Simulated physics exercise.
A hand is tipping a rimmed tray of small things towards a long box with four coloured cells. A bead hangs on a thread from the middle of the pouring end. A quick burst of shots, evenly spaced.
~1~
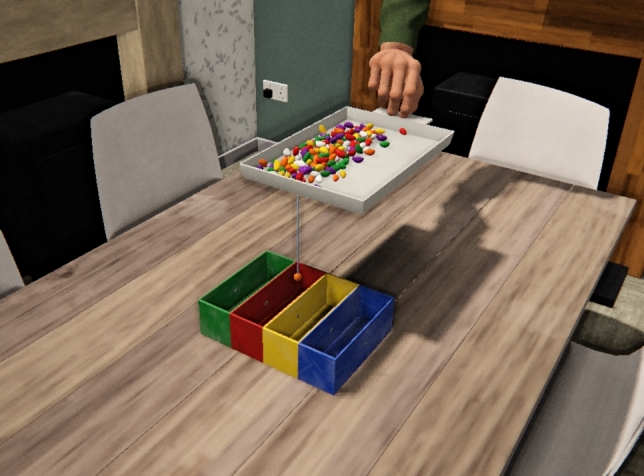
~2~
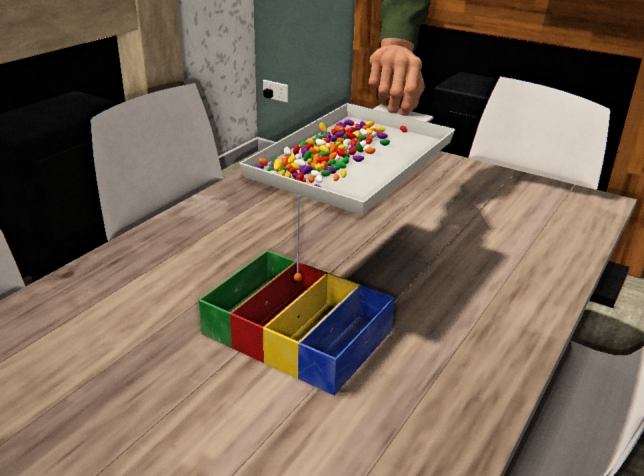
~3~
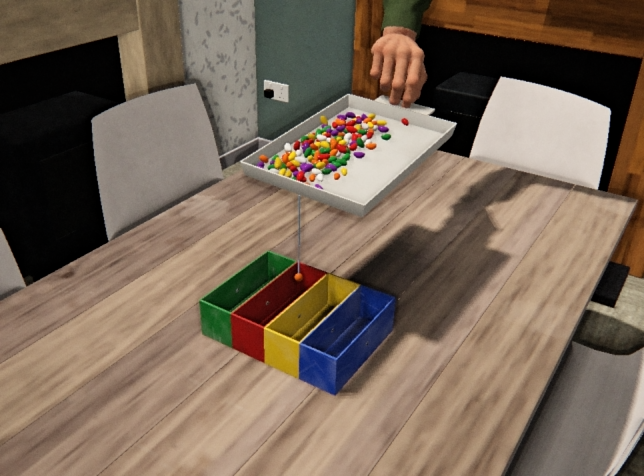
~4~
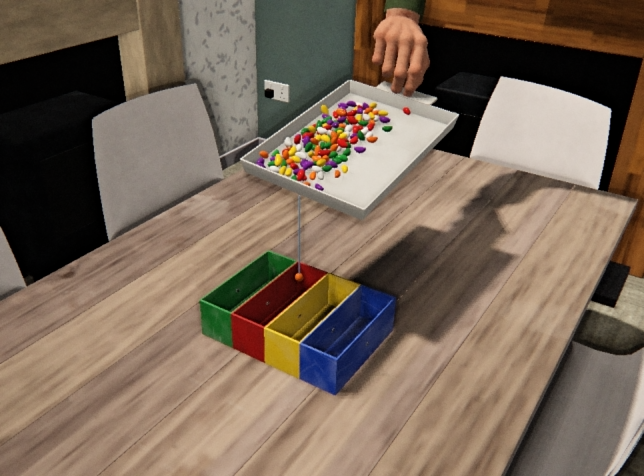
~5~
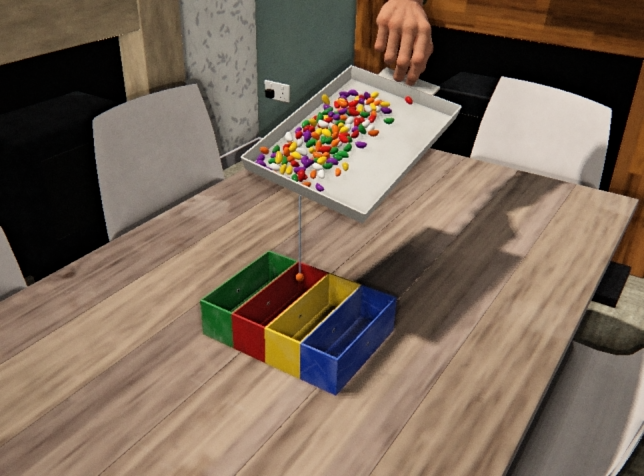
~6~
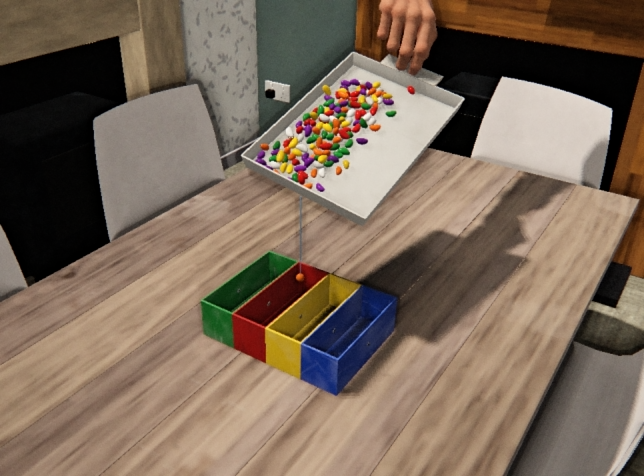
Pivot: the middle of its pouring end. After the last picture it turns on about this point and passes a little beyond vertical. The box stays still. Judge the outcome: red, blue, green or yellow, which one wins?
The blue compartment wins.
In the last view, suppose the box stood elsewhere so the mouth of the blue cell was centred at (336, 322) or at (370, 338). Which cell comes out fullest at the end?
The first try: That blue cell. The second: The yellow cell.
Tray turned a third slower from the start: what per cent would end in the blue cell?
I'd say 70 percent or thereabouts.
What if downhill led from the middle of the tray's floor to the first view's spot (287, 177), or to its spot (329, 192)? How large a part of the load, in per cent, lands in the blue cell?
The first gives 0 %, the second 40 %.
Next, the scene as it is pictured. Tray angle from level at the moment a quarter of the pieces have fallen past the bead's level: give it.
About 90 degrees.
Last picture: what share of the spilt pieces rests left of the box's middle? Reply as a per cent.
Some 10 %.
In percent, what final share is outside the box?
My guess is about 10 percent.
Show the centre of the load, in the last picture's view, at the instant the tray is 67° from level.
I'd put the middle close to (347, 184).
Just after the last frame, tray tipped steeply; the larger part on the tray; just a few in the blue cell; about a tenth falling or outside the box.
A moment on, tray tipped past a quarter turn; about a tenth on the tray; roughly half in the blue cell; about a tenth in the yellow cell; roughly a third falling or outside the box.
Further on, tray tipped past a quarter turn; the larger part in the blue cell; about a tenth in the yellow cell; just a few in the red cell; about a tenth falling or outside the box.
When it is over, tray tipped past a quarter turn; the larger part in the blue cell; about a tenth in the yellow cell; just a few in the red cell; not one in the green cell; about a tenth outside the box.
